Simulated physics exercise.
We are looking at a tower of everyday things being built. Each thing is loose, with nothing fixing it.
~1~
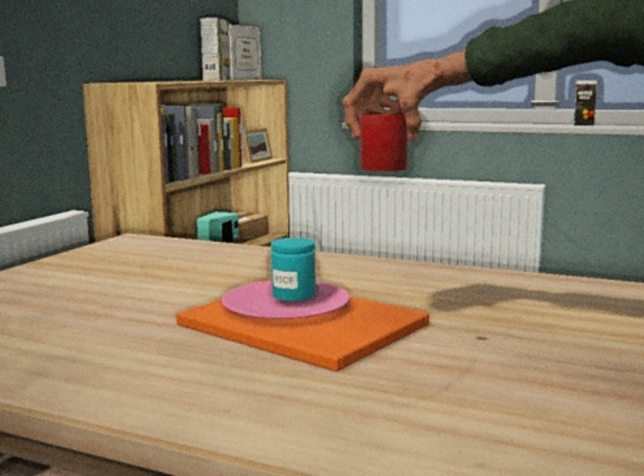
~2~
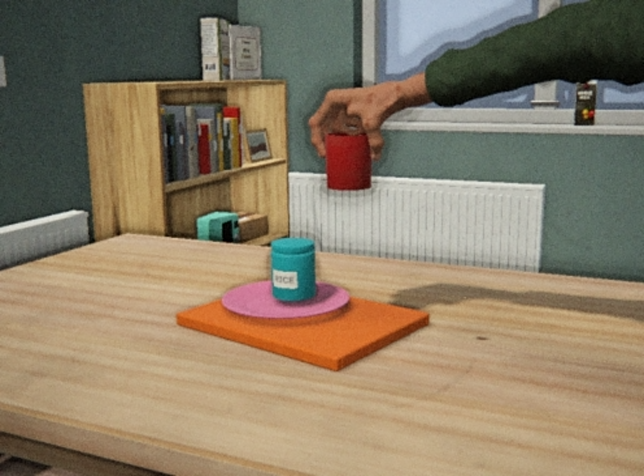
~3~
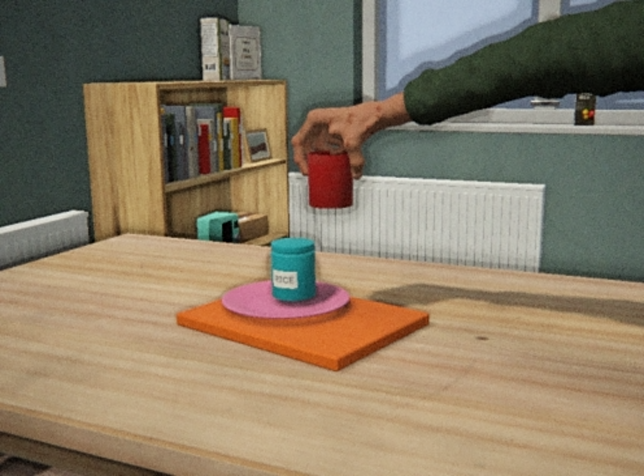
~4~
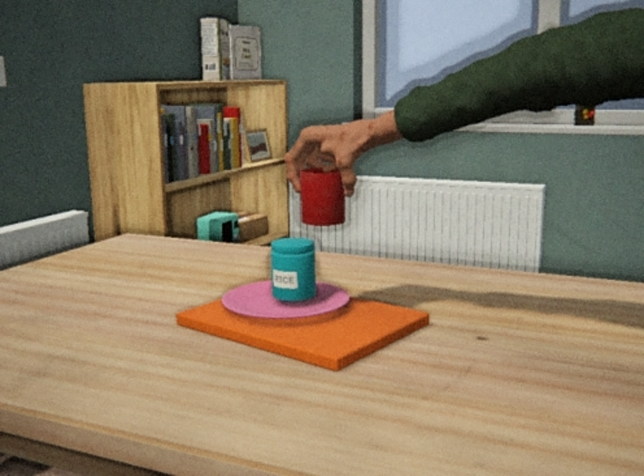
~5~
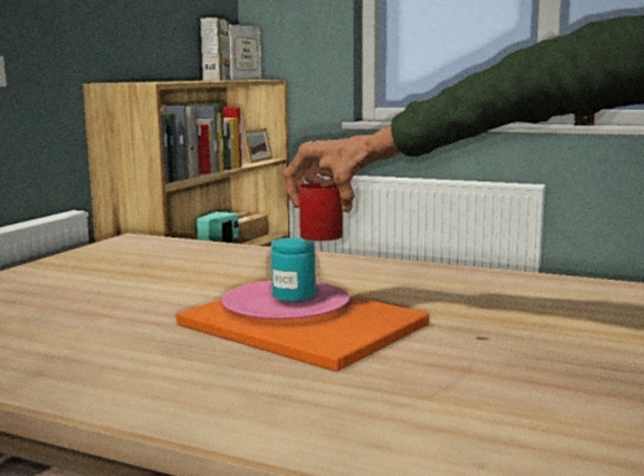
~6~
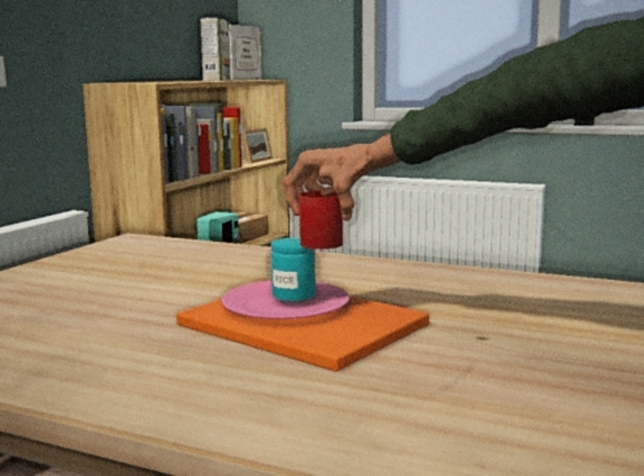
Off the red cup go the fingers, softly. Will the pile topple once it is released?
Yes, the build does not stay upright.
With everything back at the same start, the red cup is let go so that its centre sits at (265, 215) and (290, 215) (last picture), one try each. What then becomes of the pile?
First, it gives way; second, it keeps its balance.
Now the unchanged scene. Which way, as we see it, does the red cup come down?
Observed: The object is displaced in the rightward direction.
Then, 0.30 s on from there, red cup now fallen.
Then, 0.50 s on from there, things are still on the move.
Then, 0.70 s on from there, as before.
Then, 1.80 s on from there, nothing new.
In the end, fallen, red cup; the other 3 unmoved. At the end, from the last picture's camera, red cup near (482, 316). The pile gives way.
